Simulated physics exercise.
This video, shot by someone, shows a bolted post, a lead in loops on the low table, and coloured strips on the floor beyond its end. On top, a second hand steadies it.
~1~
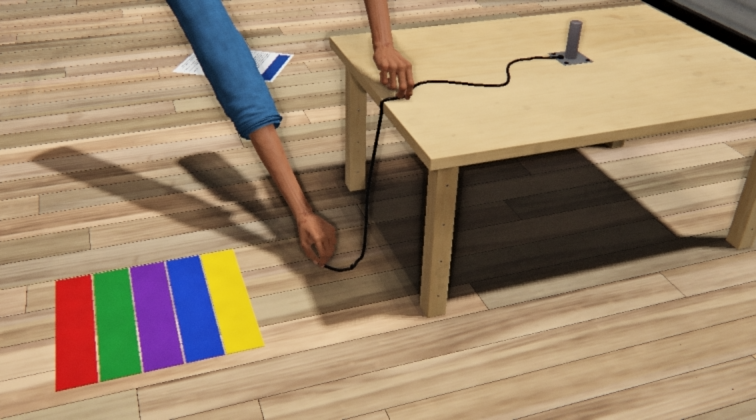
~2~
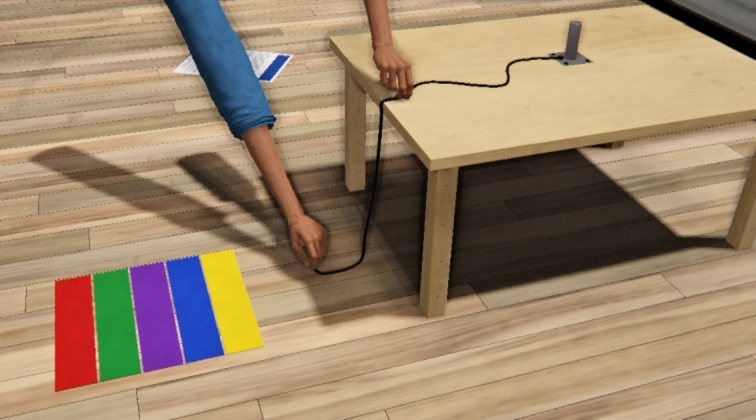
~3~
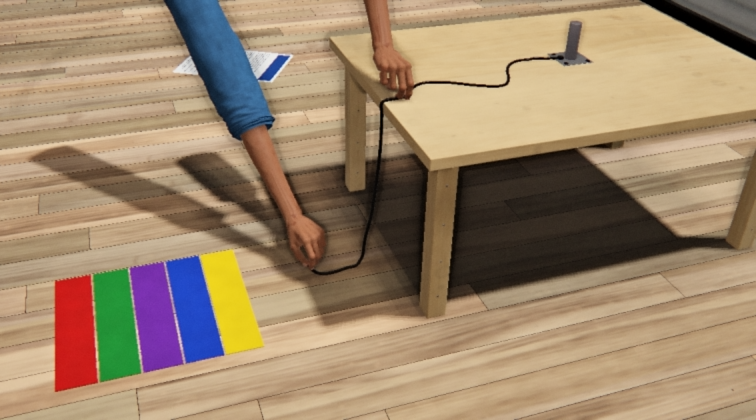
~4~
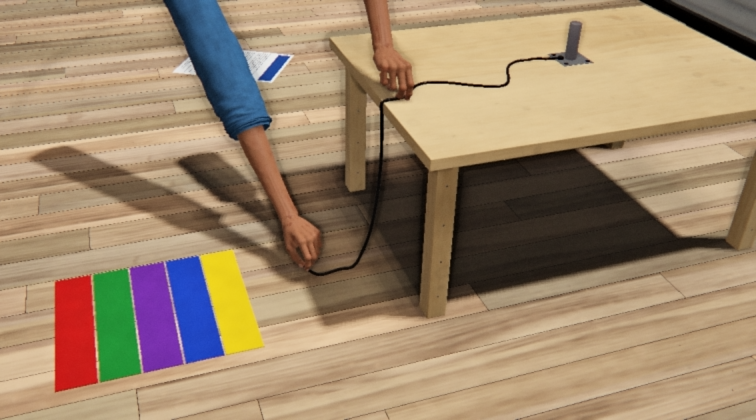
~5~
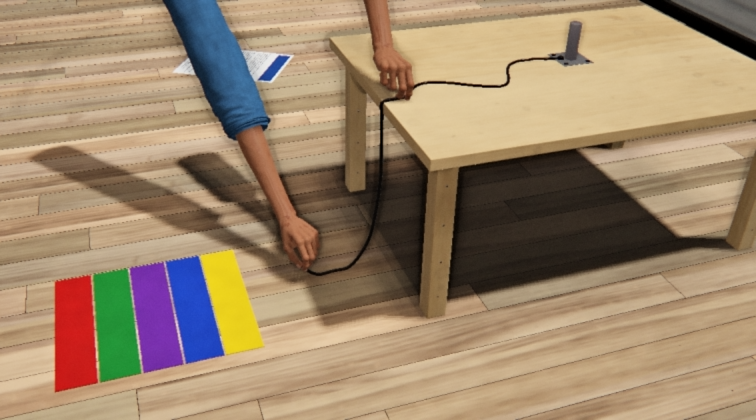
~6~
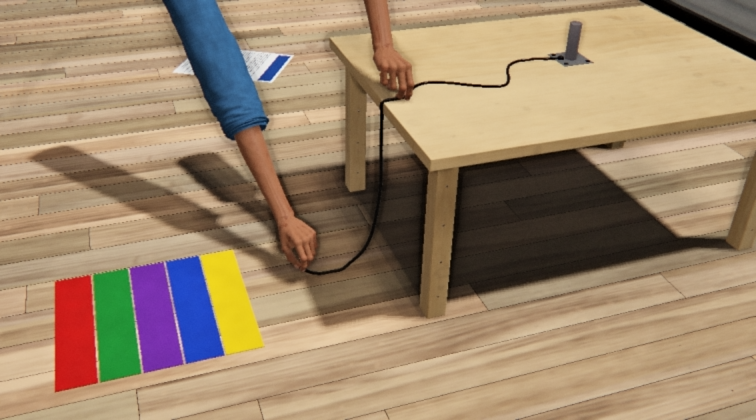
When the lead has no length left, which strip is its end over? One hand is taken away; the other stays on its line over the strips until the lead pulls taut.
The purple strip.
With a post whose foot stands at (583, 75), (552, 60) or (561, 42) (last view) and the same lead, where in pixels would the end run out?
The three places are (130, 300), (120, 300) and (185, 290), in that order.
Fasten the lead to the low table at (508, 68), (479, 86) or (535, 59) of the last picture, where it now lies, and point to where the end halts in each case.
(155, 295); (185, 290); (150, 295).
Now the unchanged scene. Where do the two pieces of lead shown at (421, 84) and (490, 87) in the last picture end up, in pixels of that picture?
They end up around (394, 94) and around (455, 82).
A little later, end near (215, 283); over yellow.
Next, end near (173, 291); over blue.
When it is tight, end near (149, 296); over purple. It gets as far as the purple strip.
